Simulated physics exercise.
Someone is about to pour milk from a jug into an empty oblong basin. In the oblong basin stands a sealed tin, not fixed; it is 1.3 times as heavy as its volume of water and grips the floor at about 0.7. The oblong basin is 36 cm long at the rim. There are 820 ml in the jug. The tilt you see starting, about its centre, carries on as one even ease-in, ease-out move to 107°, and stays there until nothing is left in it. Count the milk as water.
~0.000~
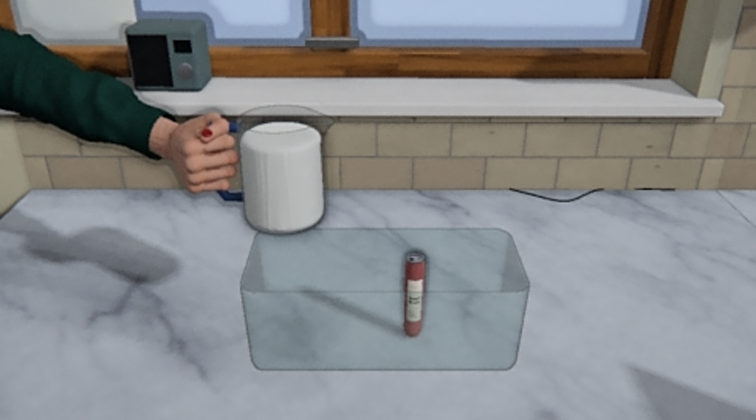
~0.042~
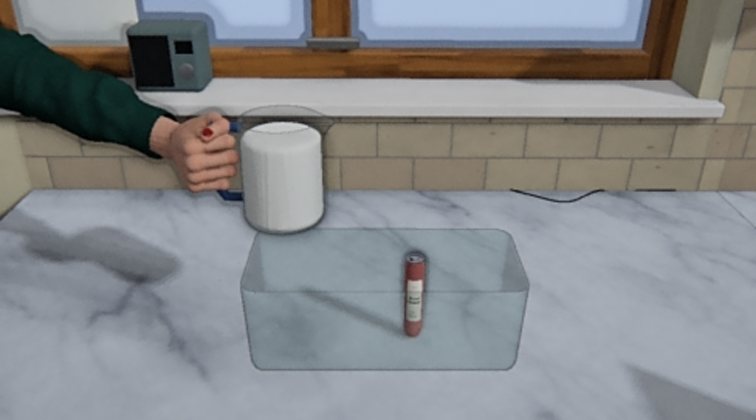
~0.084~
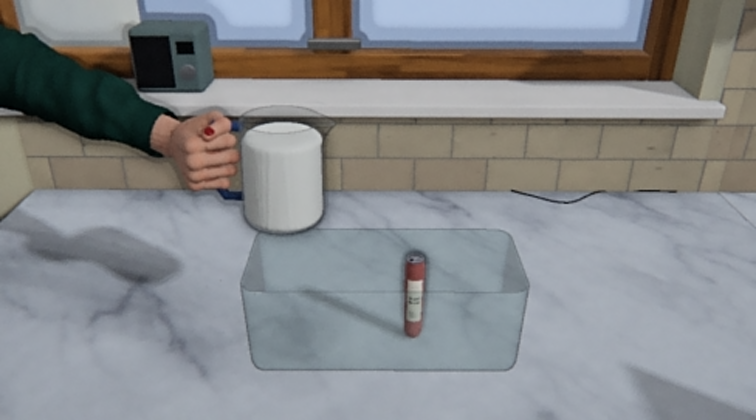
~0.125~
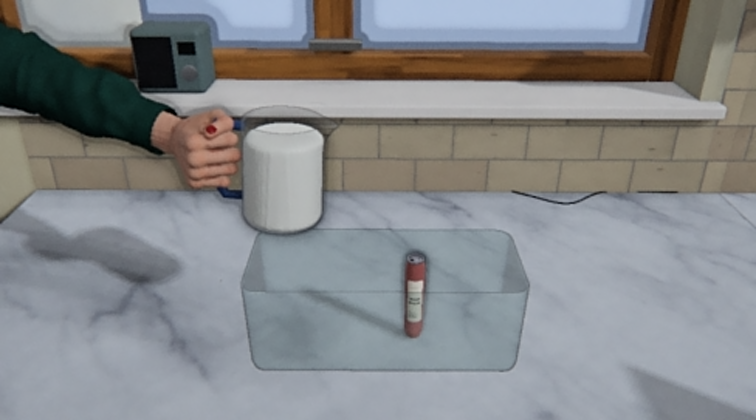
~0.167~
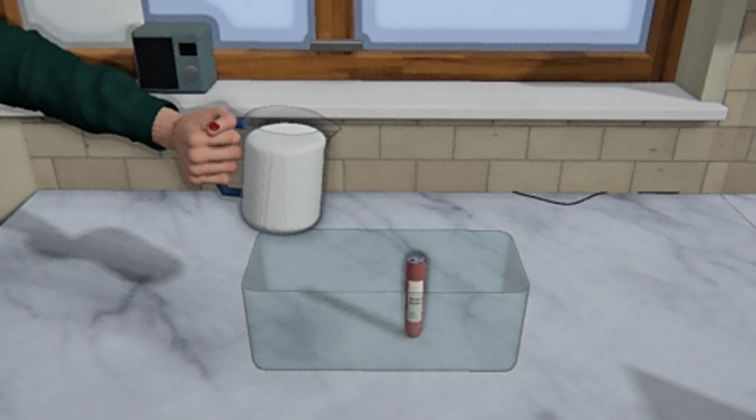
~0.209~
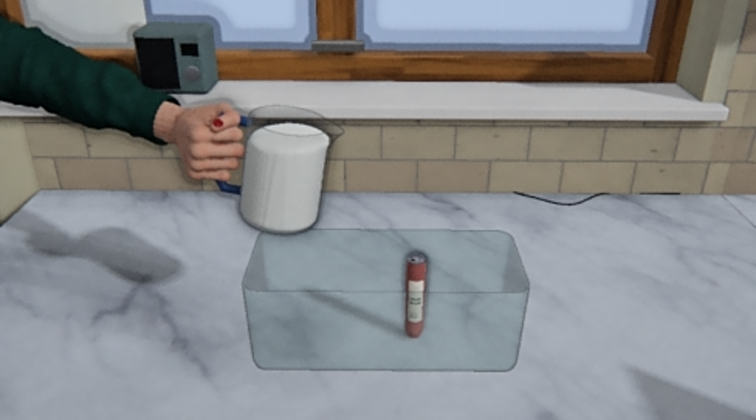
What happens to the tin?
The tin goes over.
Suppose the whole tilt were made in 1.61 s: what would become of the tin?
The tin topples.
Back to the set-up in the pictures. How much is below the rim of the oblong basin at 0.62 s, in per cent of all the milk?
About 2 per cent.
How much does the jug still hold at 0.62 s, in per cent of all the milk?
Near 86 in a hundred.
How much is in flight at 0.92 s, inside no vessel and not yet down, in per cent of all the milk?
About 20 per cent.
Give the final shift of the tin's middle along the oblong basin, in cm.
About 7.5 cm.
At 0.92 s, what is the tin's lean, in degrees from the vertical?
It is at some 35°.
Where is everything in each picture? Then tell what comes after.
It leans 0°; its right rim is at (335, 120); the milk meets the walls at (242, 135) and (321, 134); the oblong basin's rim runs from (249, 259) to (519, 259); the tin's top is at (415, 262), in the first frame.
It leans 0°; its right rim is at (335, 121); the milk meets the walls at (242, 135) and (321, 135), in the second frame.
It leans 2°; its right rim is at (336, 122); the milk meets the walls at (243, 134) and (322, 135), in the third frame.
It leans 4°; its right rim is at (339, 125); the milk meets the walls at (246, 135) and (323, 136), in the fourth frame.
It leans 6°; its right rim is at (341, 127); the milk meets the walls at (248, 135) and (327, 137), in the fifth frame.
It leans 10°; its right rim is at (344, 131); the milk meets the walls at (250, 136) and (330, 137), in the sixth frame.
By 0.62 s the tilt is 66° and 87 per cent is still to pour; the tin stands where it began.
By 0.92 s the tilt is 102° and 36 per cent is still to pour; the tin leans 36°.
By 1.23 s the tilt is 107° and 4 per cent is still to pour; the tin lies on its side.
By 1.57 s the tilt is 107° and 0 per cent is still to pour; the tin lies on its side.
At rest the tin lies on its side.
